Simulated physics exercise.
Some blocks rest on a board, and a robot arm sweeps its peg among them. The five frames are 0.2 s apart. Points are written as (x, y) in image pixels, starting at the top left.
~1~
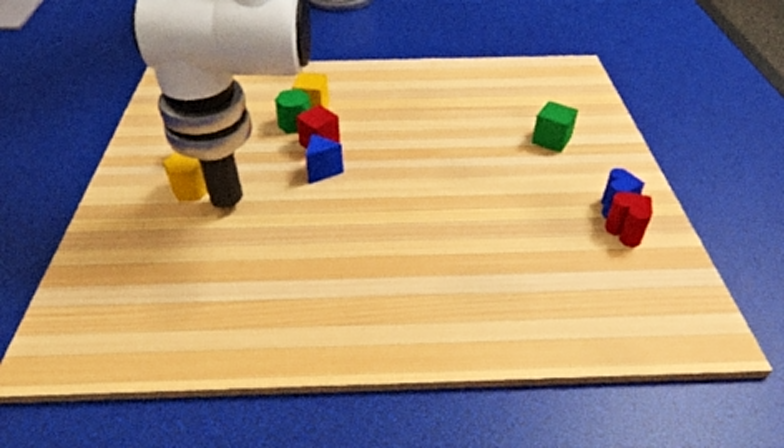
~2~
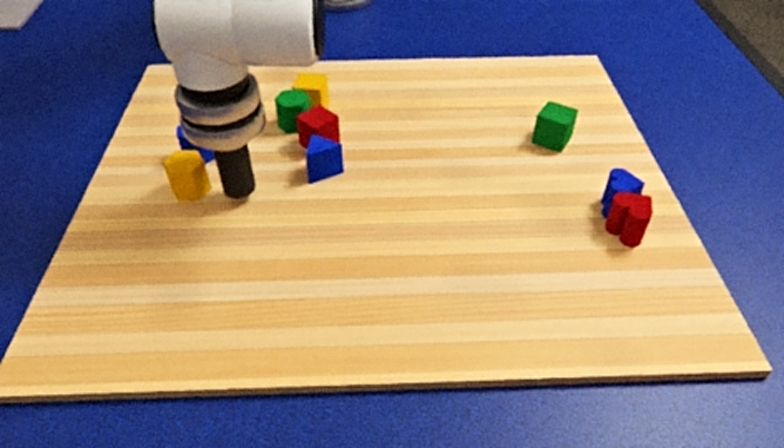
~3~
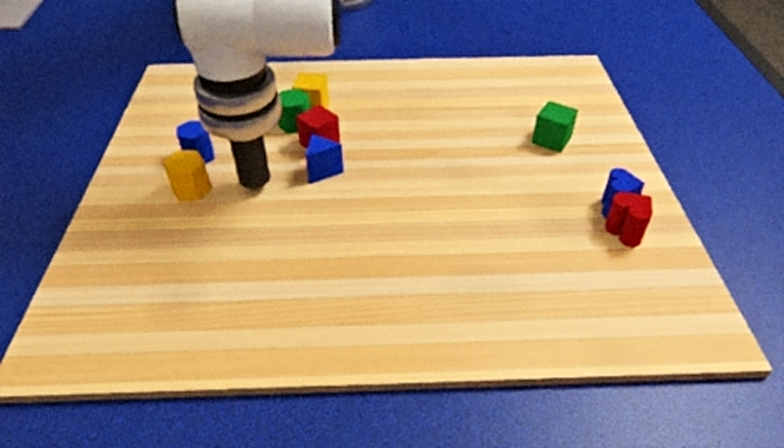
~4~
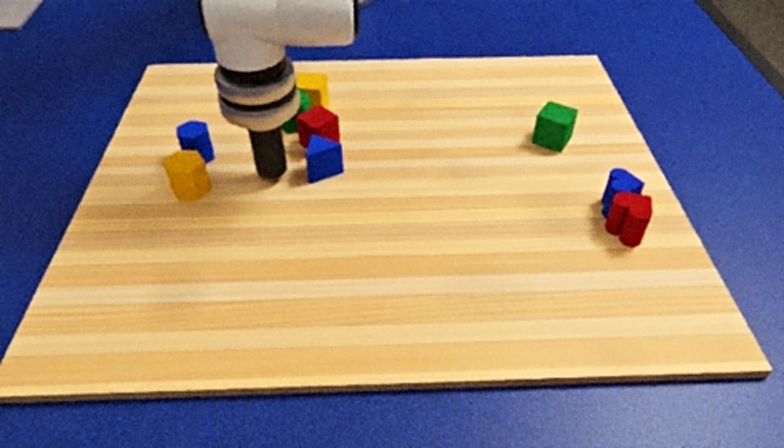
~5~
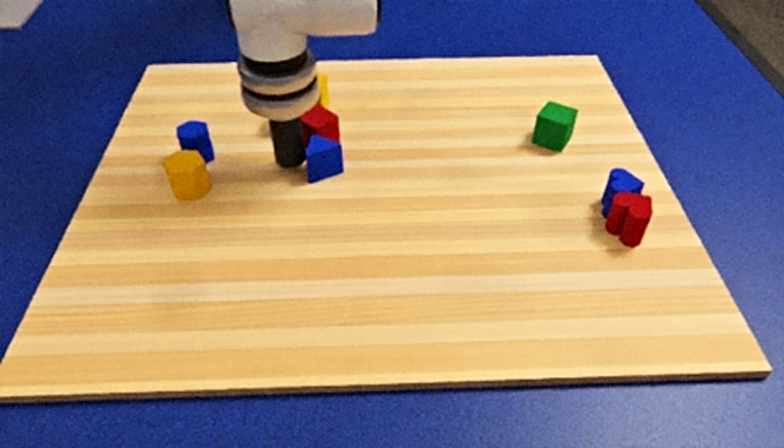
On a wooden board, a robot arm's dark peg moving right and slightly away from the yellow block toward the red and blue blocks.
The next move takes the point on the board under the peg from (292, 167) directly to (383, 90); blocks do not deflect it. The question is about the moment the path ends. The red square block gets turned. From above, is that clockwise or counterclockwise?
Looking down, it rotates anti-clockwise.
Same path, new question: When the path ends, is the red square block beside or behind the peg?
Answer: No.
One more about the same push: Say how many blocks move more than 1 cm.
Just one will move.
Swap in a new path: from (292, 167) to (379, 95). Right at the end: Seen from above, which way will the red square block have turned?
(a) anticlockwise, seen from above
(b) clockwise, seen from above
My answer is option a.
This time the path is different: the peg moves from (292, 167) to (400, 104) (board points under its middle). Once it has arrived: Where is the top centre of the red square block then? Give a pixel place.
It sits at (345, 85).
What follows on the original path. One third of the way, peg at (326, 130); red square block at (339, 95), turned 15° anticlockwise.
Two thirds of the way, peg at (356, 106); red square block at (364, 72), turned 35° anticlockwise.
At the end, peg at (383, 83); red square block at (385, 50), turned 55° anticlockwise; blue triangular block unmoved.
